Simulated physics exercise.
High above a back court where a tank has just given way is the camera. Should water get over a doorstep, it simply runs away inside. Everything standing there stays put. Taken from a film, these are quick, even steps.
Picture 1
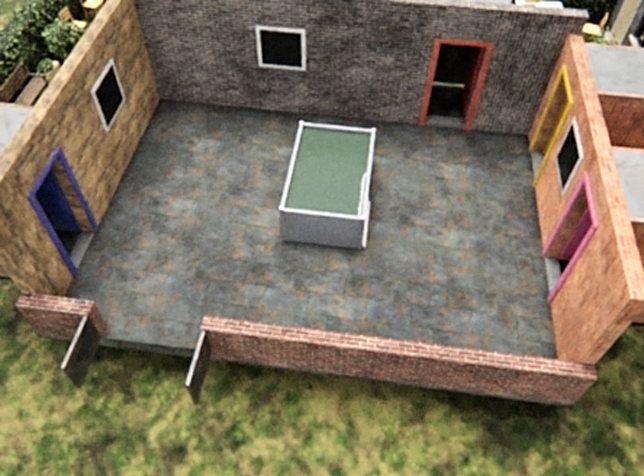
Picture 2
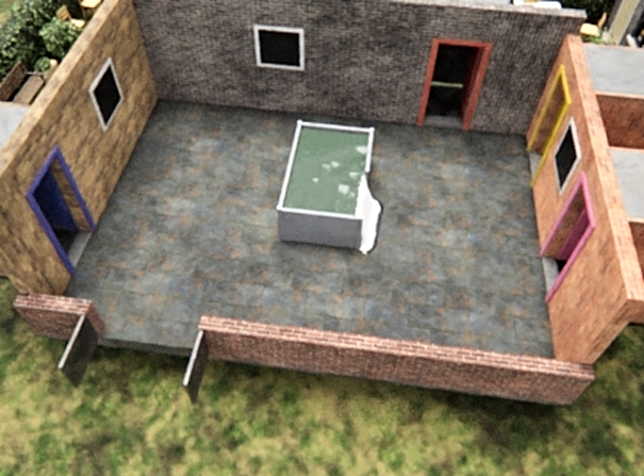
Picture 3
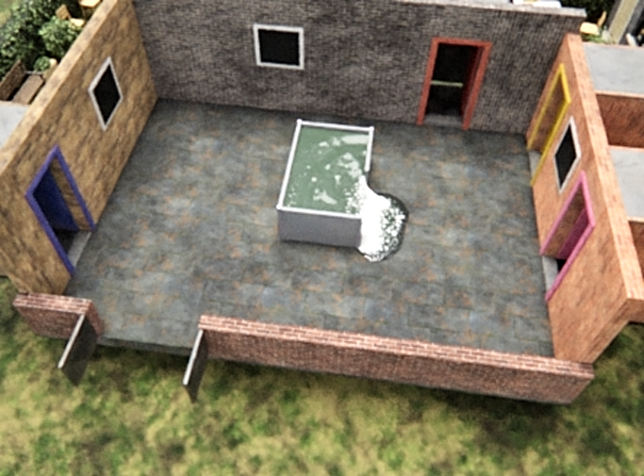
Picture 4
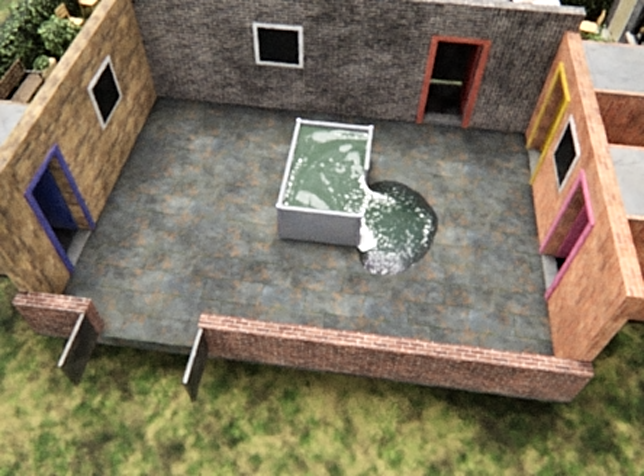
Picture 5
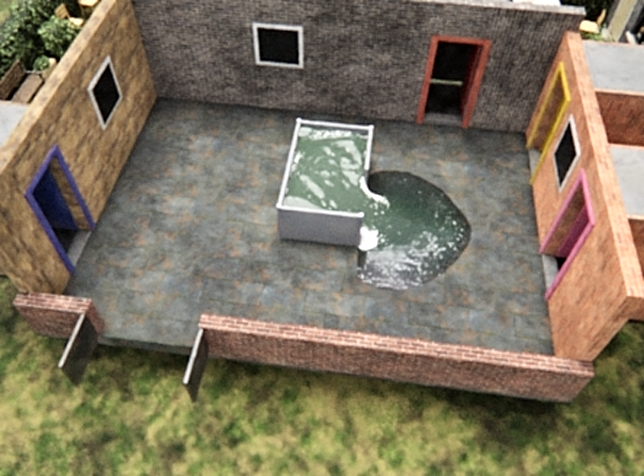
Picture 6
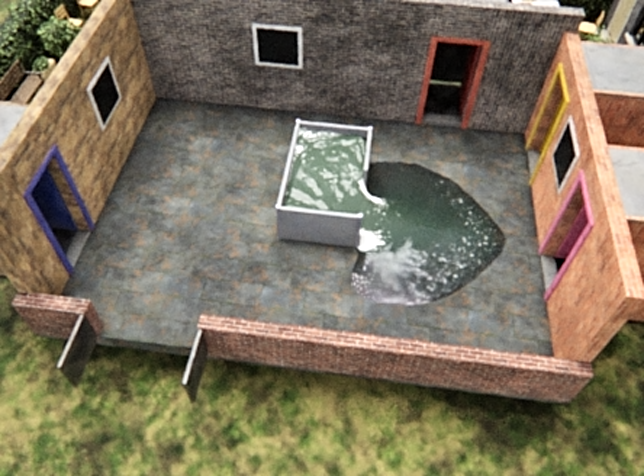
In this clip, a tank of green water in a walled court opens at its right side, and water pours out in a white rush, then spreads across the stone floor in a widening pool toward the right.
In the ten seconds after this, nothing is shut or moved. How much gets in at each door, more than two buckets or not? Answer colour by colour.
Yellow door: Beyond two buckets. Red door: Not beyond two buckets. Blue door: Not beyond two buckets. Pink door: Beyond two buckets.
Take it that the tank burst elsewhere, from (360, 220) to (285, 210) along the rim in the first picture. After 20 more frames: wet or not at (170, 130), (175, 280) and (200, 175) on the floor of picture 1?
In the order you gave them, I get still bare, drenched, still bare.
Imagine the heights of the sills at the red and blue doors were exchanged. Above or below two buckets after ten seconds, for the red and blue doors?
Door by door: Red lets through more; blue lets in less.
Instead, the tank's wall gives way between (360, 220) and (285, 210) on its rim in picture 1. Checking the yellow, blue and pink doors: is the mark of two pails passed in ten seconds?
Outcome - yellow door: Short of the mark, blue door: Past the mark, pink door: Past the mark.
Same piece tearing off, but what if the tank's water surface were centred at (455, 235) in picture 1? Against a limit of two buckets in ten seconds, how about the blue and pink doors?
I'd say the blue one tops the threshold while the pink one tops the threshold.
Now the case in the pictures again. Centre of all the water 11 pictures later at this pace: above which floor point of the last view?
It is near (392, 222).
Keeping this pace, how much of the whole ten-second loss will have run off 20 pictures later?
Estimated share: Close to 55 %.
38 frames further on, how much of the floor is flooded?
I reckon 60 per cent or so.
A moment on, water covers 30 % of the floor; the yellow door not reached, the red door not reached, the blue door not reached, the pink door over two buckets in.
Next, water covers 30 % of the floor; the yellow door under two buckets in, the red door wet at the sill, nothing in, the blue door not reached, the pink door far over two buckets in.
Then, water covers 35 % of the floor; the yellow door over two buckets in, the red door wet at the sill, nothing in, the blue door not reached, the pink door far over two buckets in.
Later, water covers 60 % of the floor; the yellow door over two buckets in, the red door wet at the sill, nothing in, the blue door not reached, the pink door far over two buckets in.
In the end, water covers 90 % of the floor; the yellow door over two buckets in, the red door wet at the sill, nothing in, the blue door wet at the sill, nothing in, the pink door far over two buckets in.
